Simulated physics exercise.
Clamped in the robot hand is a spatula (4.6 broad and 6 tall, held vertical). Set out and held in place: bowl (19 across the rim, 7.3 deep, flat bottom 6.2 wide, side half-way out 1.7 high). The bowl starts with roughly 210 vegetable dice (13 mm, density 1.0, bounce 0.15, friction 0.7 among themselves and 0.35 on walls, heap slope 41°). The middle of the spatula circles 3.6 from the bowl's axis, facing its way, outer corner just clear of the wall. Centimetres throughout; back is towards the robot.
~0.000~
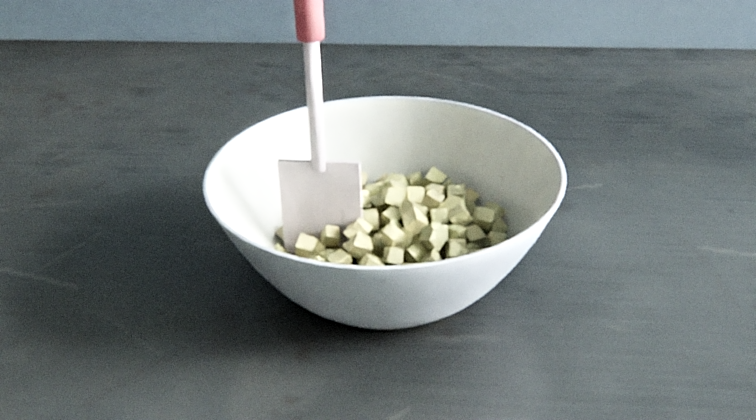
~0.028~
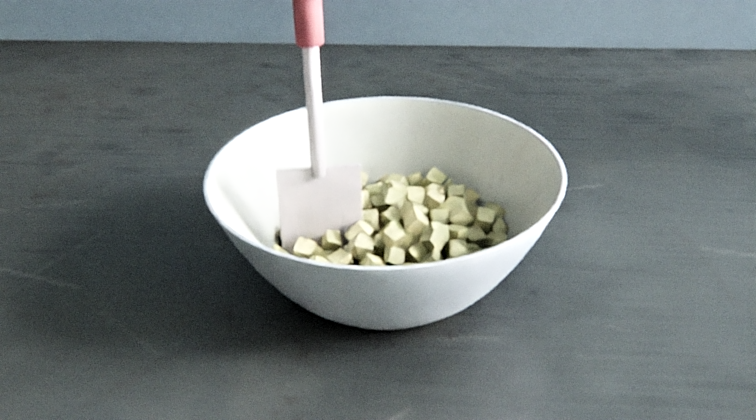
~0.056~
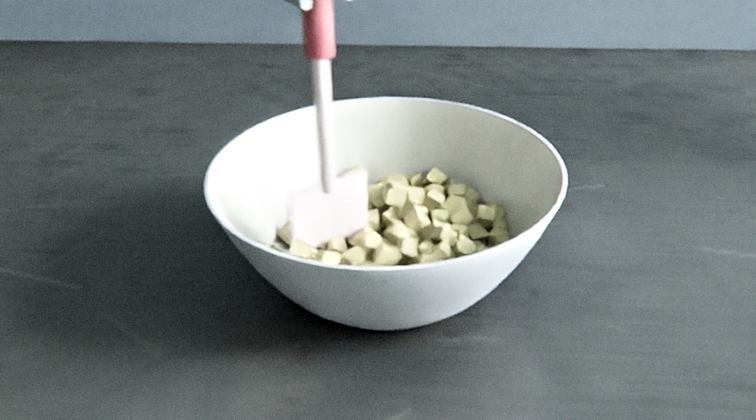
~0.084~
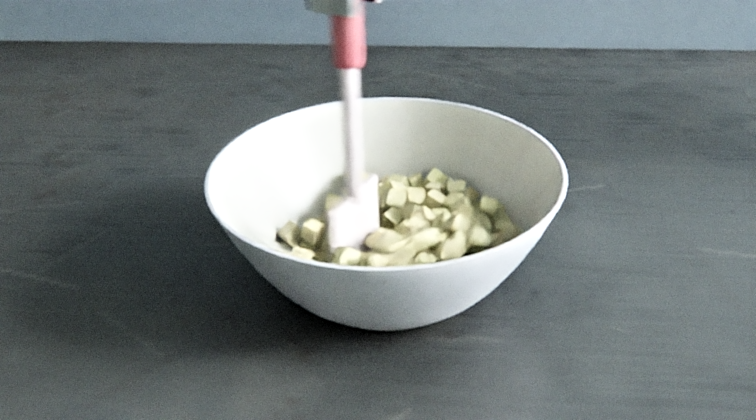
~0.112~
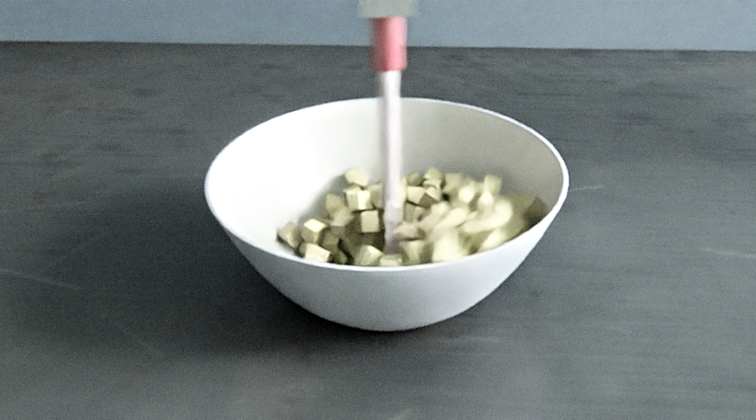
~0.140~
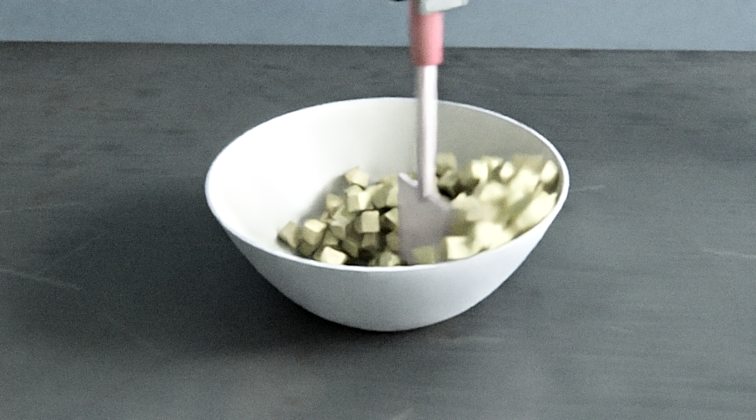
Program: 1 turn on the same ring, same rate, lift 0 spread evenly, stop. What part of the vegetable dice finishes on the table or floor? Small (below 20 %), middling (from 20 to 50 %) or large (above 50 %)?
A middling share, from 20 to 50 %, ends on the table or floor.
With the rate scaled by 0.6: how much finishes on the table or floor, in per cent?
About 5 per cent.
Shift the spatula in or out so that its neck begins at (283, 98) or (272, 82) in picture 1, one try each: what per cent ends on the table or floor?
About 15 and 0 per cent.
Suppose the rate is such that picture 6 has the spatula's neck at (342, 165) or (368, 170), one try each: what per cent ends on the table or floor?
Some 0 and 5 per cent.
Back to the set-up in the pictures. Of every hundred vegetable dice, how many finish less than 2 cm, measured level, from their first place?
About 5 per cent.
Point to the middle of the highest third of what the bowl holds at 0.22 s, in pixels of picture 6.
At about (486, 141).
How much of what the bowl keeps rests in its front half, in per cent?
About 65 per cent.
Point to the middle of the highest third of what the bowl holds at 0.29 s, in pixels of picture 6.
Around (338, 127).
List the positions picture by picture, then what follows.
Spatula neck at (317, 136), 0° round; upper third of the load around (413, 232), from x 280 to 500, top at y 175; 209 in the bowl, in the first frame.
Spatula neck at (316, 142), 11° round; upper third of the load around (409, 233), from x 280 to 500, top at y 175, in the second frame.
Spatula neck at (326, 156), 39° round; upper third of the load around (401, 247), from x 275 to 505, top at y 175, in the third frame.
Spatula neck at (353, 168), 69° round; upper third of the load around (416, 244), from x 280 to 515, top at y 175, in the fourth frame.
Spatula neck at (390, 171), 99° round; upper third of the load around (456, 235), from x 290 to 530, top at y 180, in the fifth frame.
Spatula neck at (425, 164), 130° round; upper third of the load around (491, 211), from x 290 to 545, top at y 165; 209 in the bowl, in the sixth frame.
By 0.22 s, 213° round, highest piece 10 above the table; 193 in the bowl, 16 in flight or on the tool.
By 0.29 s, 297° round, highest piece 11 above the table; 167 in the bowl, 7 on the table or floor, 35 in flight or on the tool.
By 0.53 s, 0° round, highest piece 6 above the table; 150 in the bowl, 59 on the table or floor.
By 1.23 s, 0° round, highest piece 6 above the table; 150 in the bowl, 59 on the table or floor.
Final count, 150 in the bowl, 59 on the table or floor. That is 28 % on the table or floor.
